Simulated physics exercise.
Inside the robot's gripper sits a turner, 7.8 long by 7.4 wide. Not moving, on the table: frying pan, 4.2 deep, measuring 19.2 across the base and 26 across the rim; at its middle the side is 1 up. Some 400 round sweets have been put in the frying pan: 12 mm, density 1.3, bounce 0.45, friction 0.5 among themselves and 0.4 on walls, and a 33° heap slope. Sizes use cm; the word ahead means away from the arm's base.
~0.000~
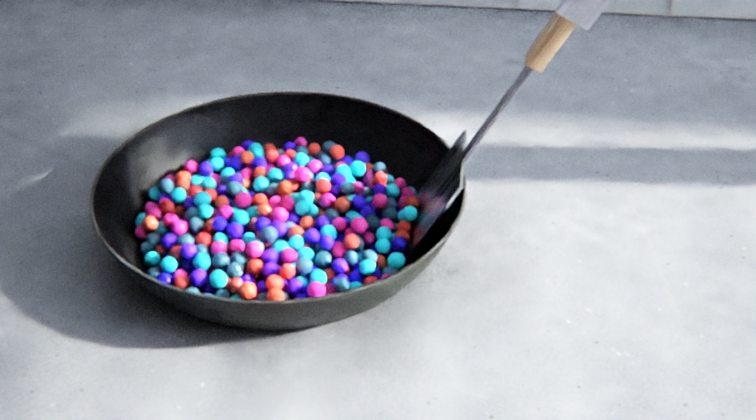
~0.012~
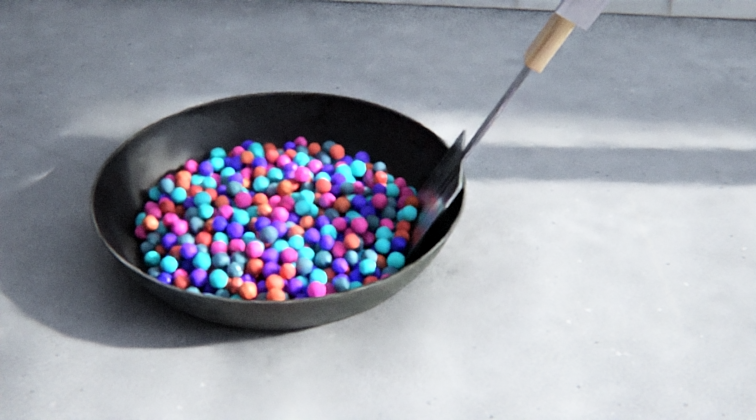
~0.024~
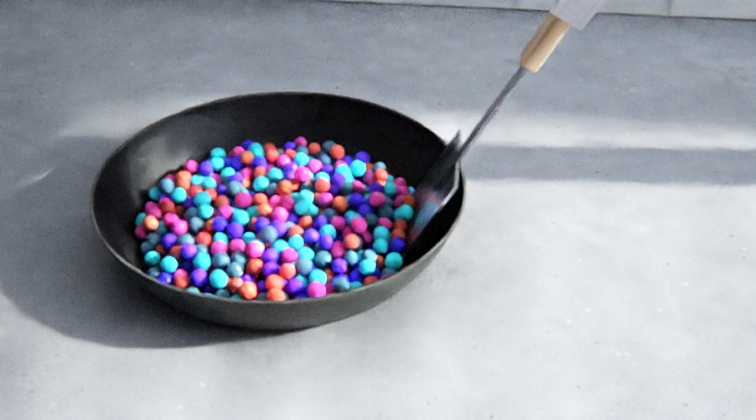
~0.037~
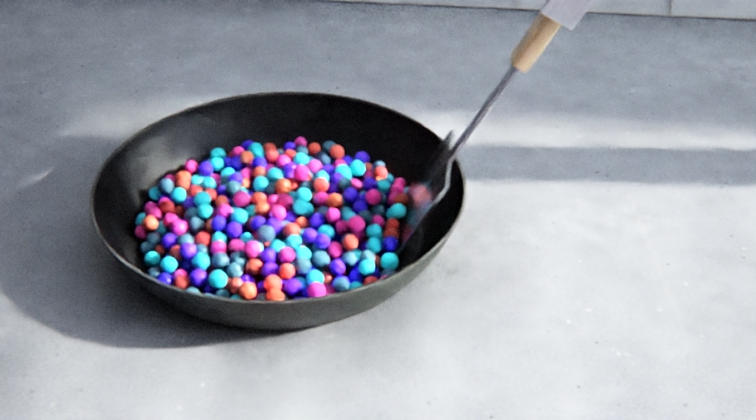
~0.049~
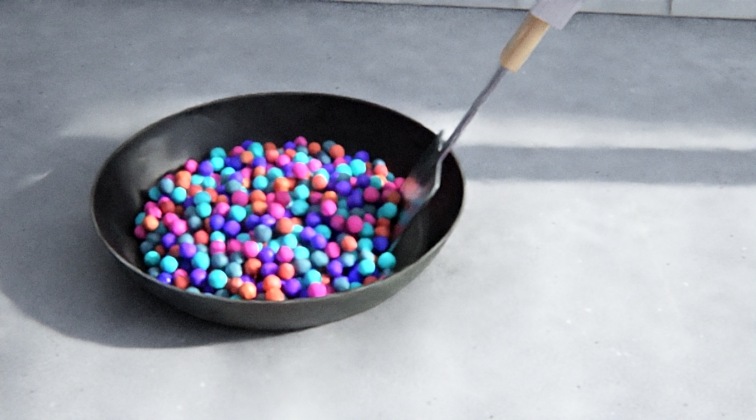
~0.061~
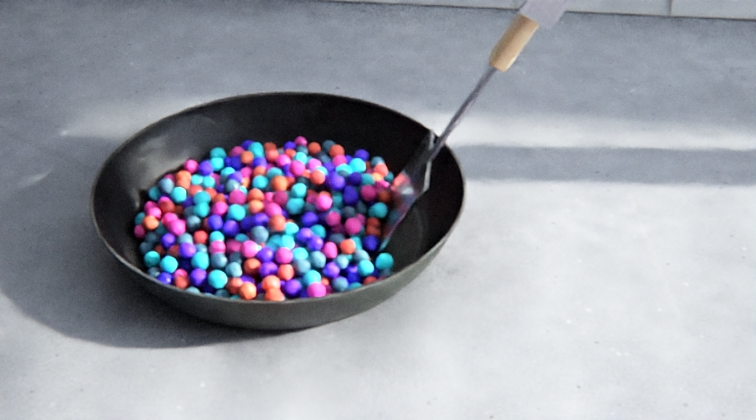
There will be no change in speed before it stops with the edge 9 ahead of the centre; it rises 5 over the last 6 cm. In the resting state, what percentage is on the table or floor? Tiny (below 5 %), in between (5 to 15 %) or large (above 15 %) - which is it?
In between, so 5 to 15 %.
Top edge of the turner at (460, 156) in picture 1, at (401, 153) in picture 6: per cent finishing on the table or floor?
Close to 15 in a hundred.
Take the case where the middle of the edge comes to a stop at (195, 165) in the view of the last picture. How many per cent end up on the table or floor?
My guess is roughly 0 percent.
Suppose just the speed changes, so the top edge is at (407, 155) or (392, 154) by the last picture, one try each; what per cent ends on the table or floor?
Roughly 15 per cent, then roughly 20 per cent.
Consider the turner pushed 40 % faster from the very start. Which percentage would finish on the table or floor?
Roughly 15 in a hundred.
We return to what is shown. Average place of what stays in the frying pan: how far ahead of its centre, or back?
Offset forward: Around 3.5 cm.
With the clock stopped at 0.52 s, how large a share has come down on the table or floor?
Fraction noted: Close to 10 per cent.
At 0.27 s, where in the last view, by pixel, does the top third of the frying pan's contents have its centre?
Roughly pixel (184, 195).
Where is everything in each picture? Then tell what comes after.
The first frame shows turner top edge at (464, 157), sloping 61°; upper third of the load around (276, 214), from x 145 to 410, top at y 145; 403 in the frying pan.
The second frame shows turner top edge at (463, 157), sloping 61°; upper third of the load around (276, 214), from x 145 to 410, top at y 145.
The third frame shows turner top edge at (458, 157), sloping 61°; upper third of the load around (276, 214), from x 145 to 410, top at y 145.
The fourth frame shows turner top edge at (450, 157), sloping 61°; upper third of the load around (280, 212), from x 145 to 410, top at y 145.
The fifth frame shows turner top edge at (440, 157), sloping 61°; upper third of the load around (284, 211), from x 140 to 410, top at y 145.
The sixth frame shows turner top edge at (430, 157), sloping 61°; upper third of the load around (283, 208), from x 140 to 405, top at y 145; 403 in the frying pan.
After 0.17 s, sloping 61°, highest piece 5 above the table; 403 in the frying pan.
After 0.27 s, sloping 61°, highest piece 6 above the table; 403 in the frying pan.
After 0.52 s, sloping 61°, highest piece 5 above the table; 360 in the frying pan, 43 on the table or floor.
After 1.57 s, sloping 61°, highest piece 4 above the table; 360 in the frying pan, 43 on the table or floor.
At rest, 360 in the frying pan, 43 on the table or floor. That is 11 % on the table or floor.
